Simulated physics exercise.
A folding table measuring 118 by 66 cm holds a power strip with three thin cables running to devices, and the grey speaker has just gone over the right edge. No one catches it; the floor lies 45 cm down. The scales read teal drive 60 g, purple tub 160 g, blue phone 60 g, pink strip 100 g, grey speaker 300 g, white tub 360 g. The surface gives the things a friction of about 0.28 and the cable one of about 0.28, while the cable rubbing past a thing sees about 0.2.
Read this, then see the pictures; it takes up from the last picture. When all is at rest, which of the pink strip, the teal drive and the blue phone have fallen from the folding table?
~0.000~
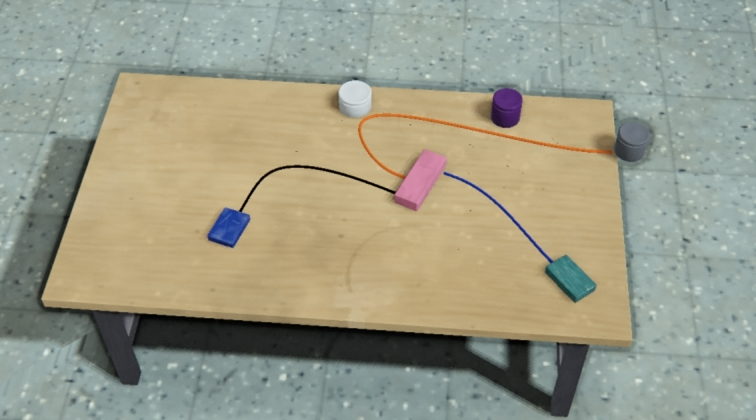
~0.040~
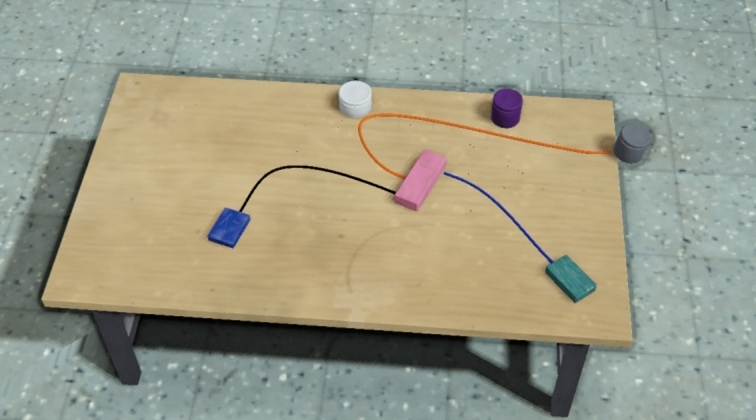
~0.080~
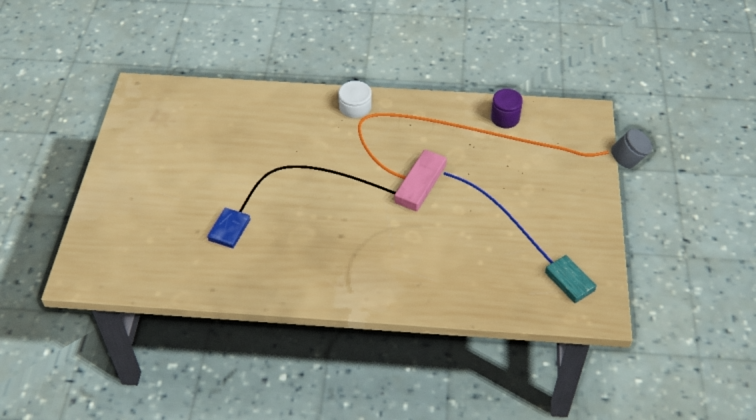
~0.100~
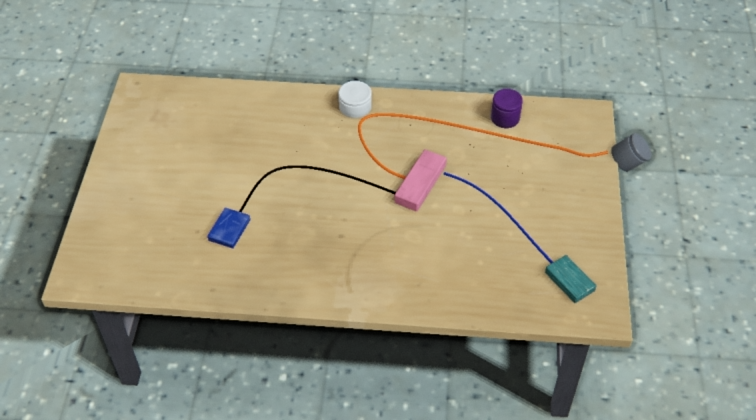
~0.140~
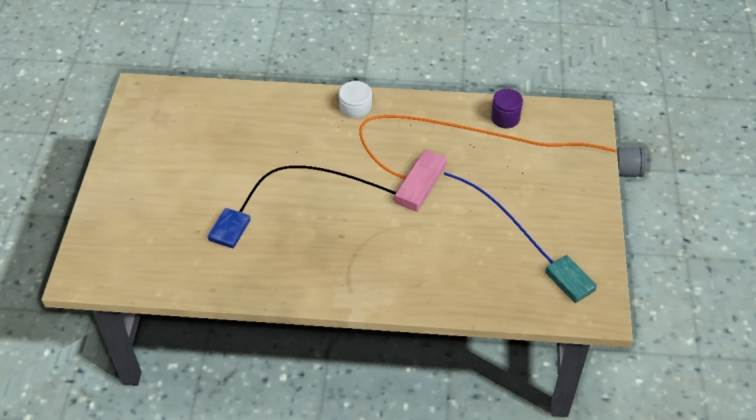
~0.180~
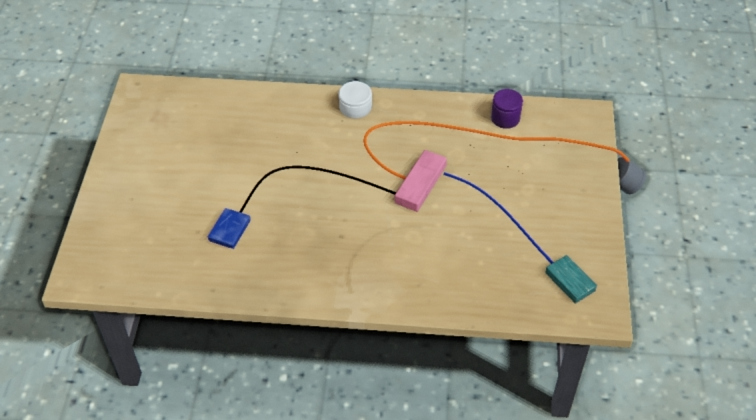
The pink strip is going to stay on the surface; the teal drive is going to stay on the surface; the blue phone is going to stay on the surface.
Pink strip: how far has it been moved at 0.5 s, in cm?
6 cm.
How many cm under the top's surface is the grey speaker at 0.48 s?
I'd put it at about 40 centimetres under.
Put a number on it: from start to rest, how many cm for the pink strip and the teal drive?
6 cm; 0 cm.
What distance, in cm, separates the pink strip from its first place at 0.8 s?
The shift amounts to about 6 centimetres.
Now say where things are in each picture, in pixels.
The first frame shows shows, pink strip (421, 175); teal drive (571, 275); blue phone (229, 225); orange cable runs through (378, 163) (438, 122) (506, 136) (576, 149).
The second frame shows shows, grey speaker (635, 134); orange cable runs through (378, 163) (437, 122) (575, 150).
The third frame shows shows, grey speaker (632, 149); orange cable runs through (378, 163) (436, 121) (573, 152).
The fourth frame shows shows, grey speaker (631, 152); orange cable runs through (378, 163) (436, 121) (573, 152).
The fifth frame shows shows, grey speaker (630, 162); orange cable runs through (378, 163) (441, 123) (580, 144).
The sixth frame shows shows, pink strip (421, 176); teal drive (572, 276); blue phone (229, 226); orange cable runs through (379, 163) (390, 124) (459, 128) (528, 139) (599, 146).
At 0.5 s, the strip's end of the orange cable at (457, 178); blue phone 8 cm off its start, pink strip 6 cm off its start, grey speaker over the edge.
At 0.8 s, the strip's end of the orange cable at (457, 178); blue phone 30 cm off its start, pink strip 6 cm off its start, grey speaker over the edge.
At 1.1 s, the strip's end of the orange cable at (457, 178); blue phone 31 cm off its start at (369, 193), pink strip 6 cm off its start at (450, 180), grey speaker over the edge.
At 1.4 s, the strip's end of the orange cable at (457, 178); blue phone 31 cm off its start, pink strip 6 cm off its start, grey speaker over the edge.
At 2.6 s, the strip's end of the orange cable at (457, 178); blue phone 31 cm off its start at (369, 193), pink strip 6 cm off its start at (450, 180), teal drive 0 cm off its start at (572, 276), grey speaker over the edge.
